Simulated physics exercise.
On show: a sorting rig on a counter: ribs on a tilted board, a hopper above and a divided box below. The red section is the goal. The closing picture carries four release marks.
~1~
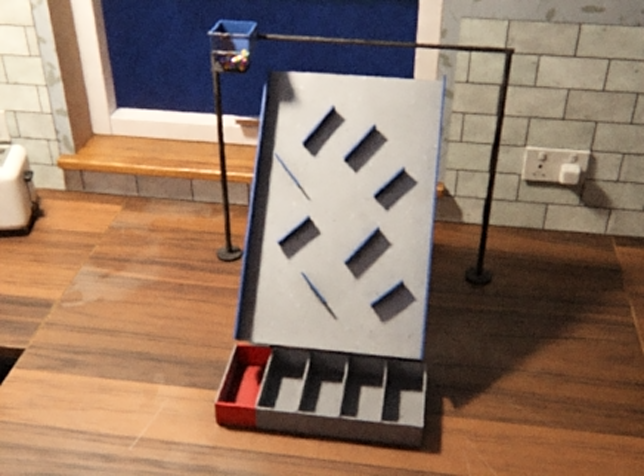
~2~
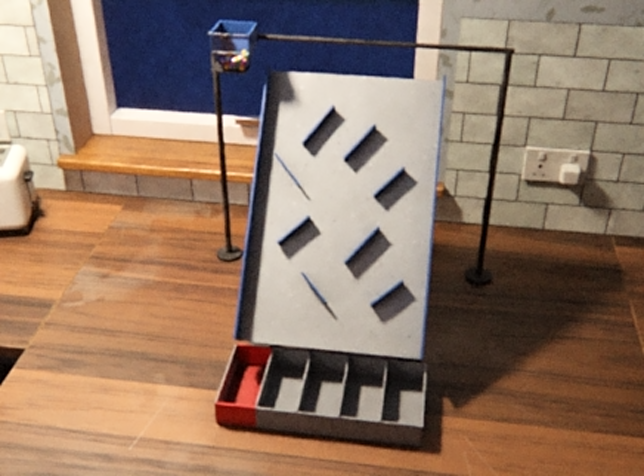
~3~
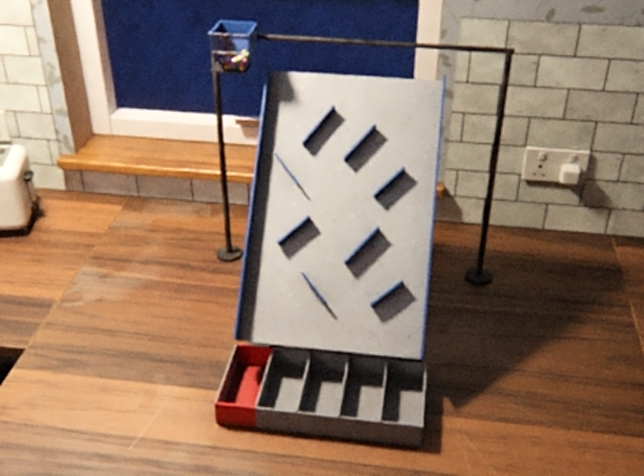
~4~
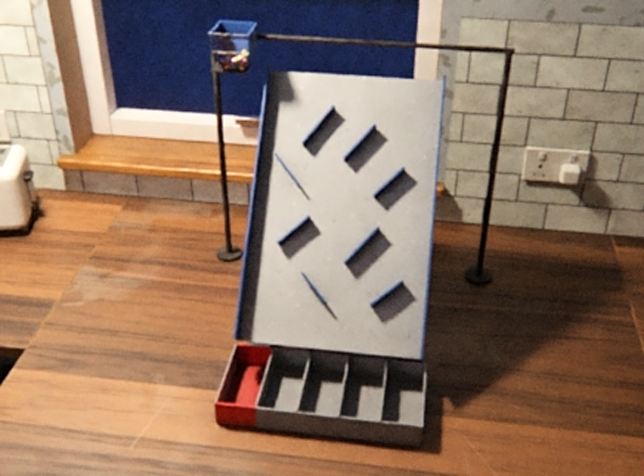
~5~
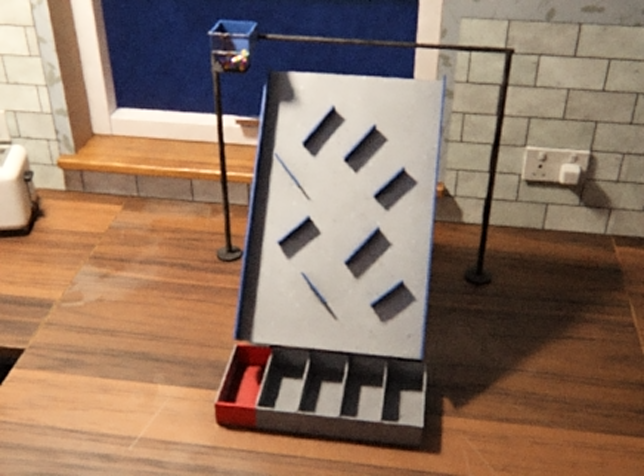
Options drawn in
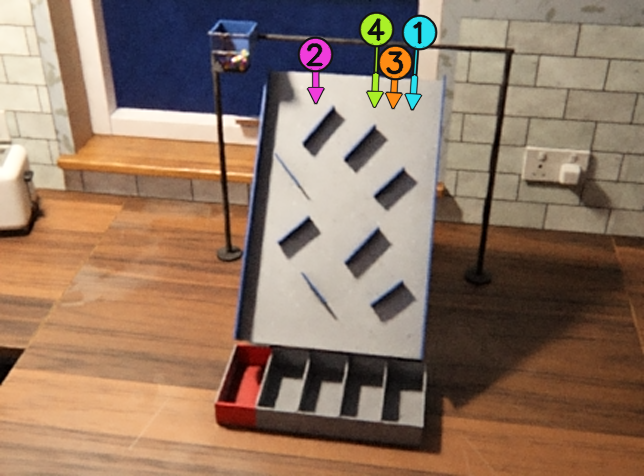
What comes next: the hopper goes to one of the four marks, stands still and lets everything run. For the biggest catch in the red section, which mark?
Use mark 4.
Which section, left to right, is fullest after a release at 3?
It is the fourth one.
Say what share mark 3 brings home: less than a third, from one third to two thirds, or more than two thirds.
Less than a third.
On the marked copy, mark 1 meets the board at (412, 103); mark 2 meets the board at (315, 97); mark 3 meets the board at (393, 102); mark 4 meets the board at (374, 101).
If 1 is chosen, a stray few in the red section, most in other sections, about a quarter outside the box.
If 2 is chosen, a small part in the red section, about two thirds in other sections, about a quarter outside the box.
If 3 is chosen, a small part in the red section, most in other sections, a small part outside the box.
If 4 is chosen, about half in the red section, about a third in other sections, a small part outside the box.
